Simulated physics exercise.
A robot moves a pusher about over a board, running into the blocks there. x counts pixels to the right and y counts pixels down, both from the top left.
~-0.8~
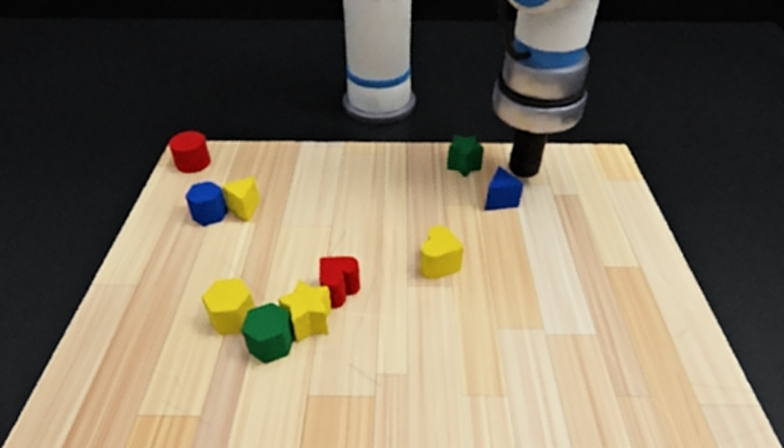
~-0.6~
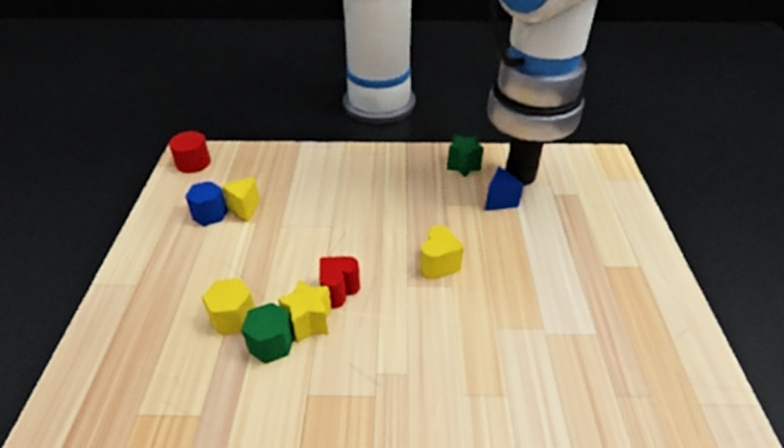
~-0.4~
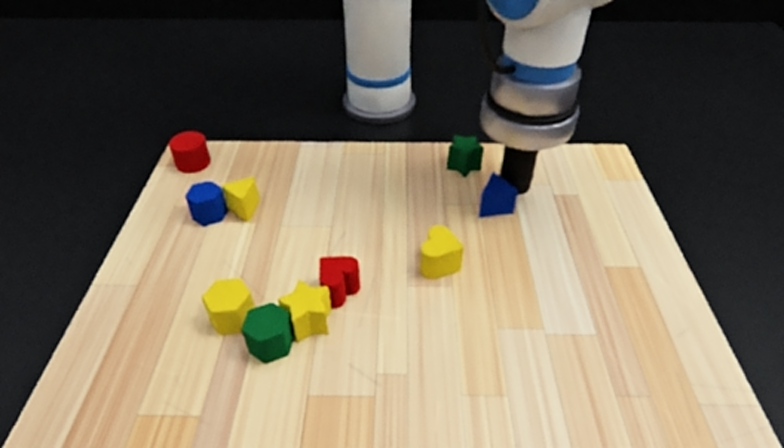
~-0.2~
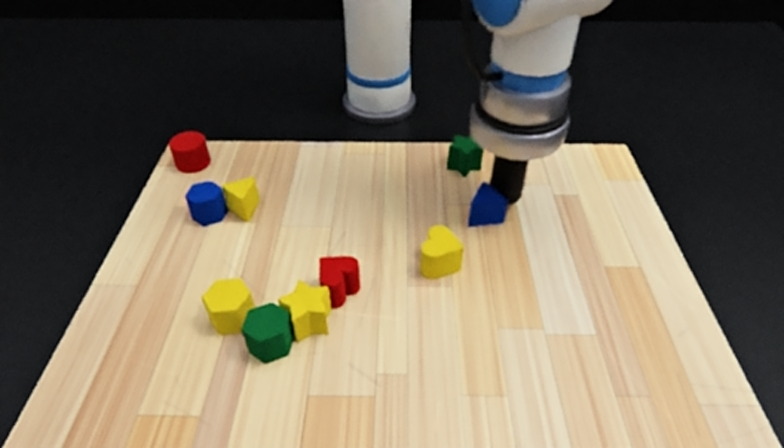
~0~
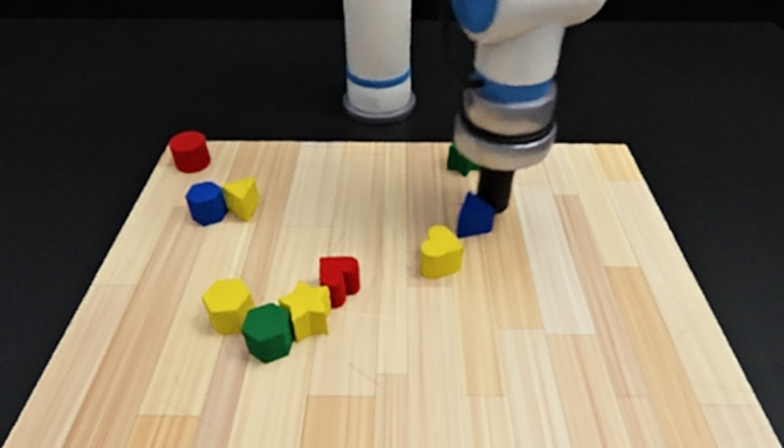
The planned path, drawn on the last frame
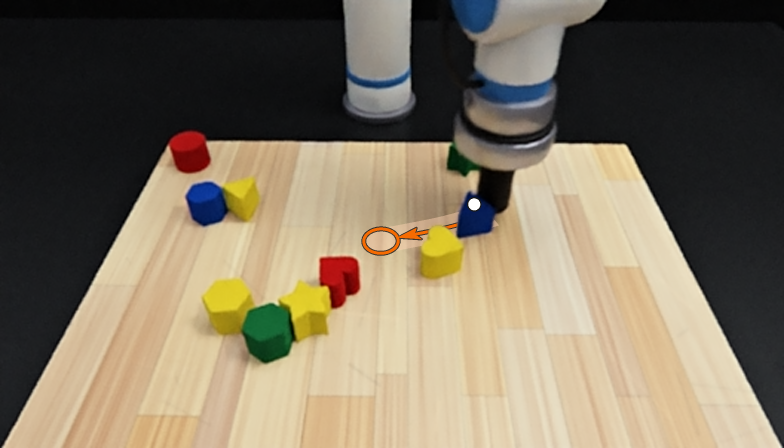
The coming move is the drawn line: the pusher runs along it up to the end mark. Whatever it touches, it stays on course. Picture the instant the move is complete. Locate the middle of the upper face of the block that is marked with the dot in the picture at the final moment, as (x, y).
My best guess is (392, 238).
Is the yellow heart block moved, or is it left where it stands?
By the last moment, the yellow heart block will have left its place.
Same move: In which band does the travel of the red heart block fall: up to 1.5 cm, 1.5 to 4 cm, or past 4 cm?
The block winds up within 1.5 cm of where it is now.
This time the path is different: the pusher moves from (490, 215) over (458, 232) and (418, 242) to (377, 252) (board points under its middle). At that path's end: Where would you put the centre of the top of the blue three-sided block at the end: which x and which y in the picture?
Just about (369, 251).
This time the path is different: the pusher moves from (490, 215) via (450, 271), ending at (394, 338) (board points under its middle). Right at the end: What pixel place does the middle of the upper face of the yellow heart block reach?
At (394, 263).
Path on the board, from (490, 215) via (456, 225) and (419, 233), ending at (381, 241); the dot is on the blue three-sided block.
On the path given first. One third of the way, pusher (457, 215); yellow heart block (434, 246), turned 30° anticlockwise; blue three-sided block (440, 217), turned 15° anticlockwise.
Two thirds of the way, pusher (420, 223); yellow heart block (429, 249), turned 55° anticlockwise; blue three-sided block (406, 229), turned 35° anticlockwise.
At the end, pusher (381, 230); red heart block in place; yellow heart block (429, 249), turned 55° anticlockwise; blue three-sided block (392, 238), turned 65° anticlockwise.
